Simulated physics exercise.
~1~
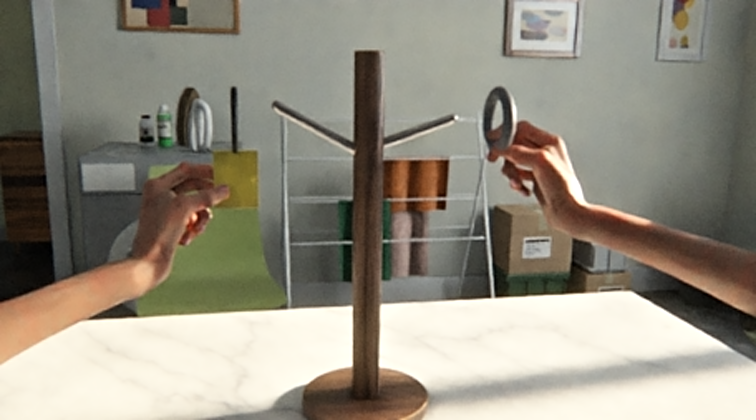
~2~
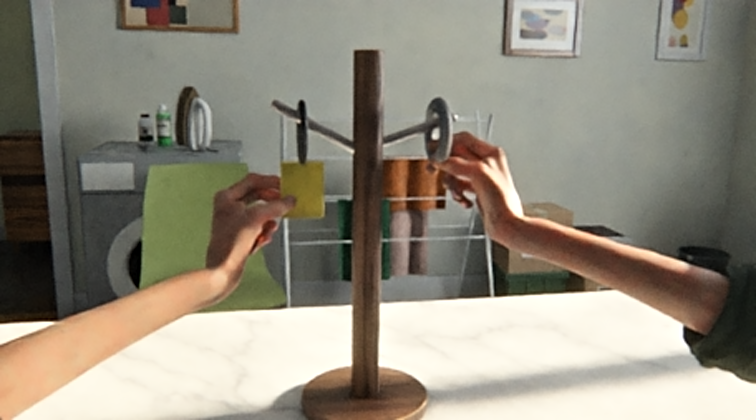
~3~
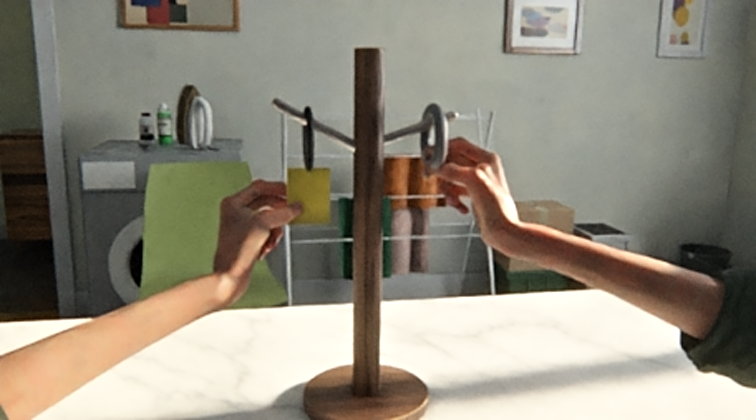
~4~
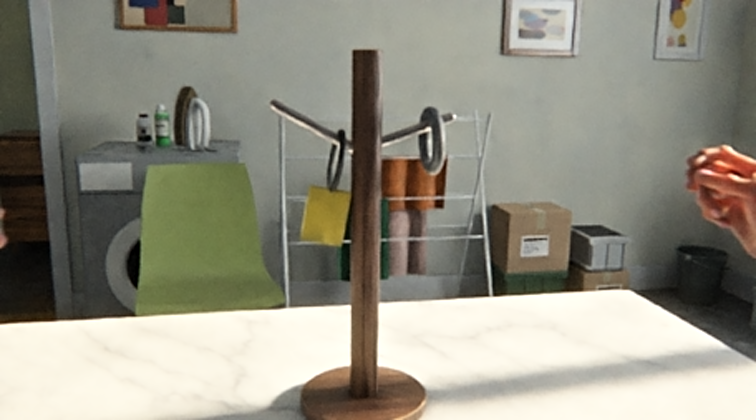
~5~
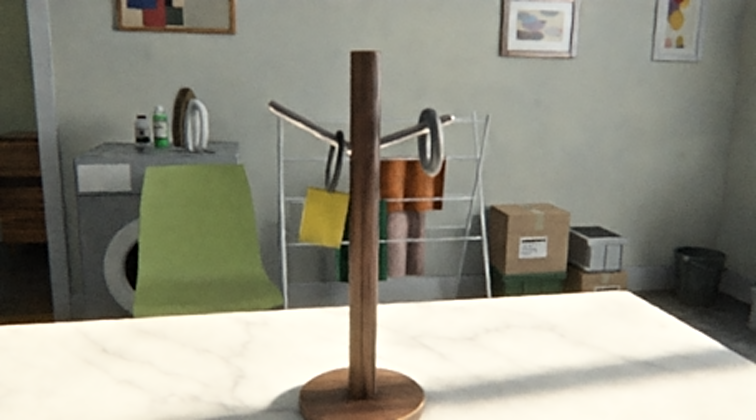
A hand-held camera looks across a pale marble table in a laundry room, where a dark wooden stand with one angled peg on each side stands before a drying rack, a green chair and cardboard boxes. One hand brings in a yellow tag on a dark loop from the left, while another carries a grey ring of tape from the right. Both move inward and slip their items over the pegs. The hands then let go and draw away, and the tag slides slightly inward and tilts. At the end, both items hang still on their pegs.
